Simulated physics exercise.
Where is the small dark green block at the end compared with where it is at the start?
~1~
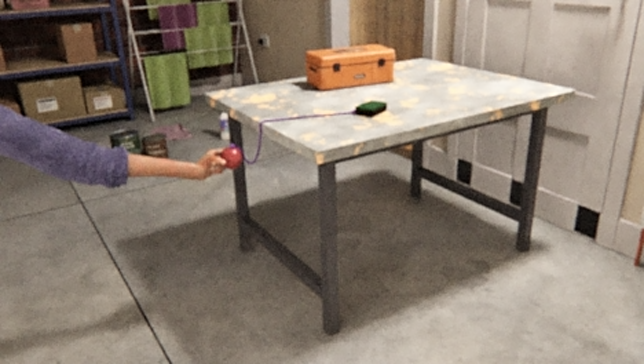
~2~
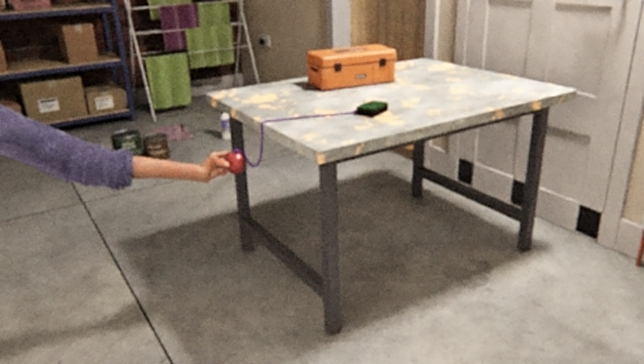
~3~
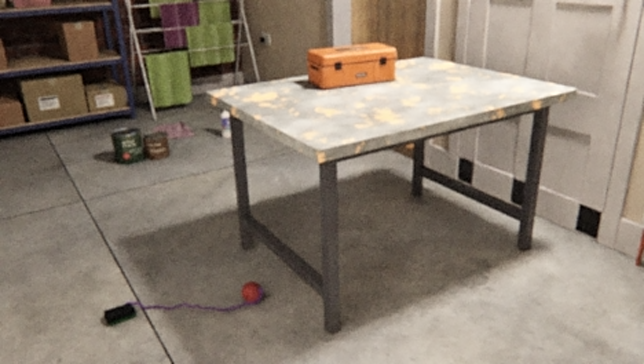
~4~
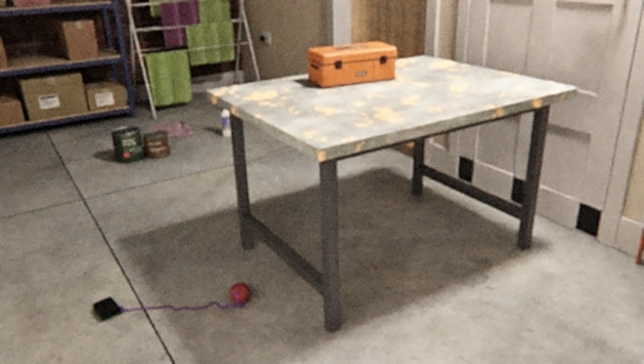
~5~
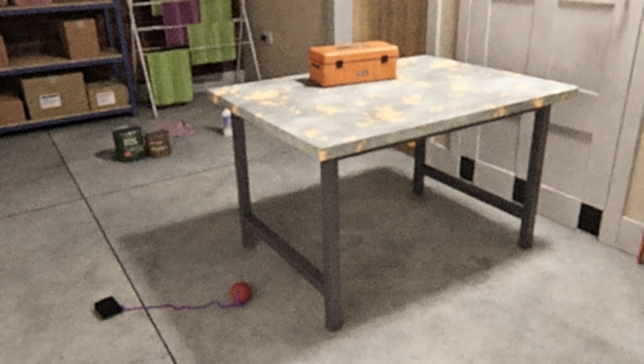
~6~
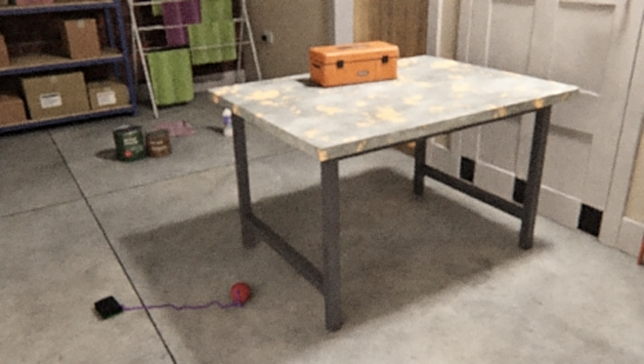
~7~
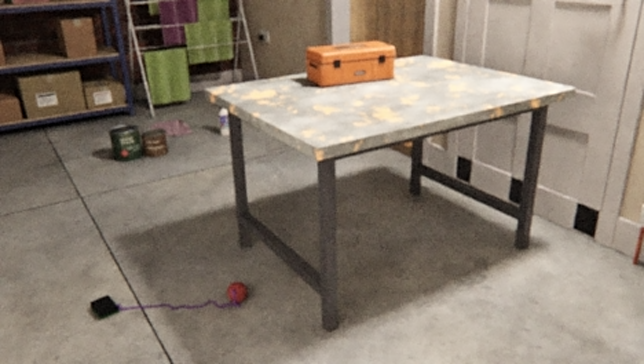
At the start it rests on the tabletop near the orange toolbox, and at the end it lies on the floor to the left of the table, with the purple lace running from it to the red apple.
